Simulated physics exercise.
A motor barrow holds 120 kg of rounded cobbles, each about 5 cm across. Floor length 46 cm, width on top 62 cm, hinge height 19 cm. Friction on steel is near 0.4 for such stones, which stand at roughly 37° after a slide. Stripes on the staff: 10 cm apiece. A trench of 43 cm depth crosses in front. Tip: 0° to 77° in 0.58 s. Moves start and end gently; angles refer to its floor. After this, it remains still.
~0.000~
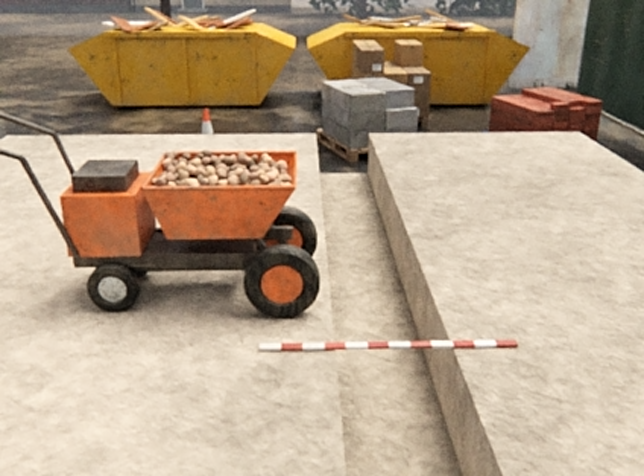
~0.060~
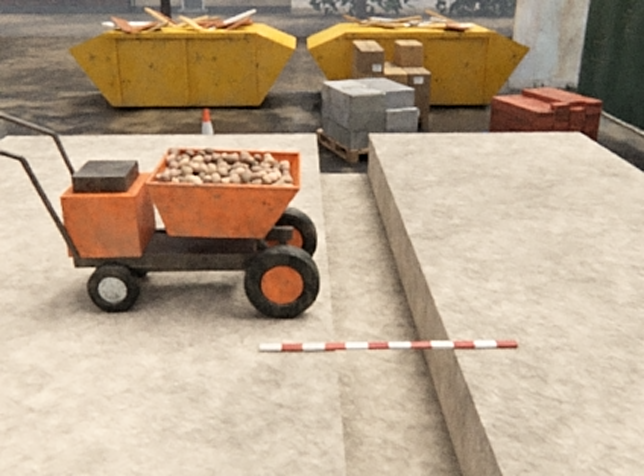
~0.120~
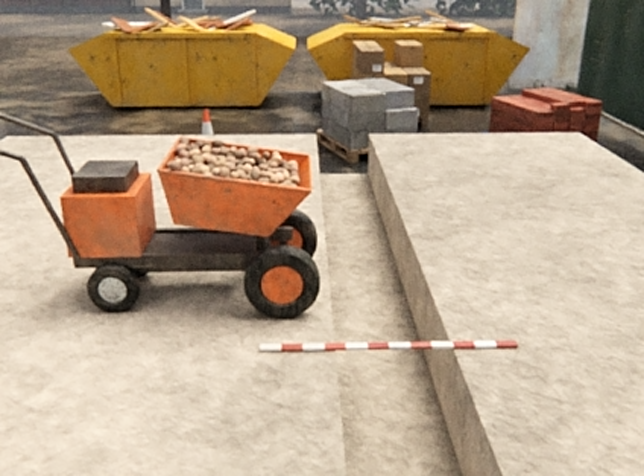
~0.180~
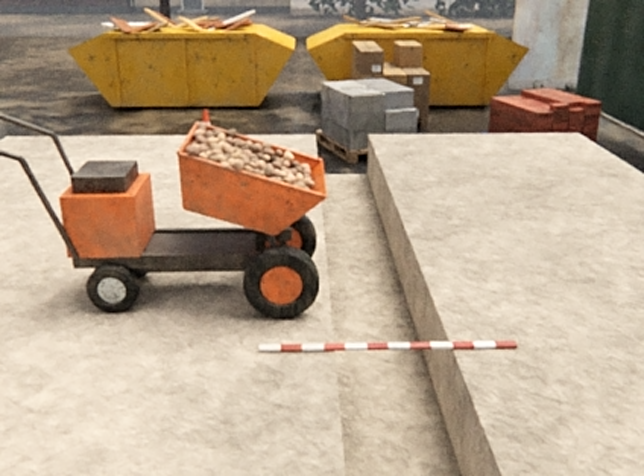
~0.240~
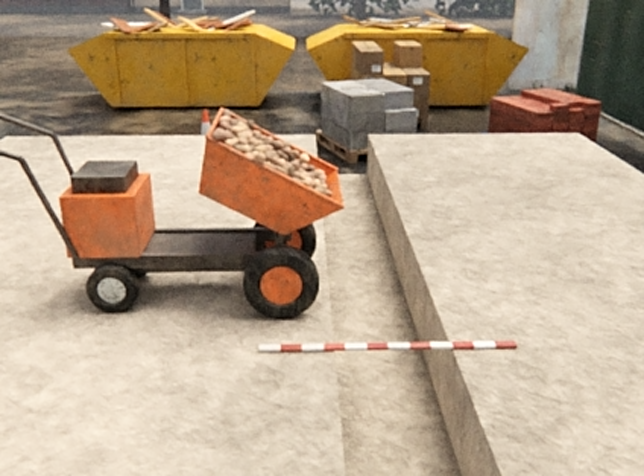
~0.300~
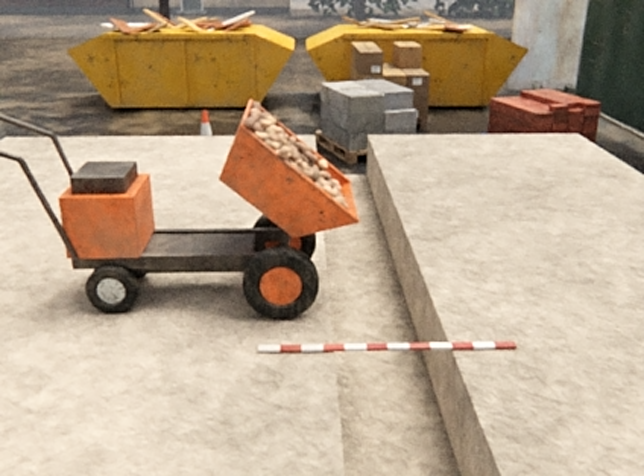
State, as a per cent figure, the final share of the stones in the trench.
The final share is about 49 per cent.
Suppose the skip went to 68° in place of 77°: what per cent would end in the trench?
Then roughly 55 percent.
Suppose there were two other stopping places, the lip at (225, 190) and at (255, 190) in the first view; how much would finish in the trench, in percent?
First spot about 100, second spot about 85 per cent.
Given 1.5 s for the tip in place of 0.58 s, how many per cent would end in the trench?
Estimate: About 85 %.
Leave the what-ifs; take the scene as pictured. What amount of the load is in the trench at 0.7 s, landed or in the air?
30 per cent or so by then.
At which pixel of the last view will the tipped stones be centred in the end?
Their middle ends up near (437, 286).
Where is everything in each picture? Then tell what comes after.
The first picture shows lip at (295, 187), floor tilted 0°, highest stones at (201, 161).
The second picture shows lip at (300, 189), floor tilted 2°, highest stones at (187, 159); the stones move at 0.6 m/s on average.
In the third picture, the skip is at 9°, its lip at (311, 191); the top of the load is at (188, 149); the stones move at 1.1 m/s on average.
The fourth picture shows lip at (326, 197), floor tilted 18°, highest stones at (205, 136); the stones move at 1.5 m/s on average.
In the fifth picture, the skip is at 29°, its lip at (343, 207); the top of the load is at (229, 123); the stones move at 1.7 m/s on average.
In the sixth picture, the skip is at 40°, its lip at (359, 222); the top of the load is at (256, 115); the stones move at 1.8 m/s on average.
After 0.4 s the floor is at 64°; 100 % in the skip; the foremost stones are at (370, 220).
After 0.7 s the floor is at 77°; 47 % in the skip, 31 % in the trench, 22 % past the trench; the foremost stones are at (458, 279).
After 1.0 s the floor is at 77°; 6 % in the skip, 42 % in the trench, 52 % past the trench; the foremost stones are at (633, 276).
After 3.0 s the floor is at 77°; 0 % in the skip, 49 % in the trench, 51 % past the trench; the foremost stones are past the picture's edge.
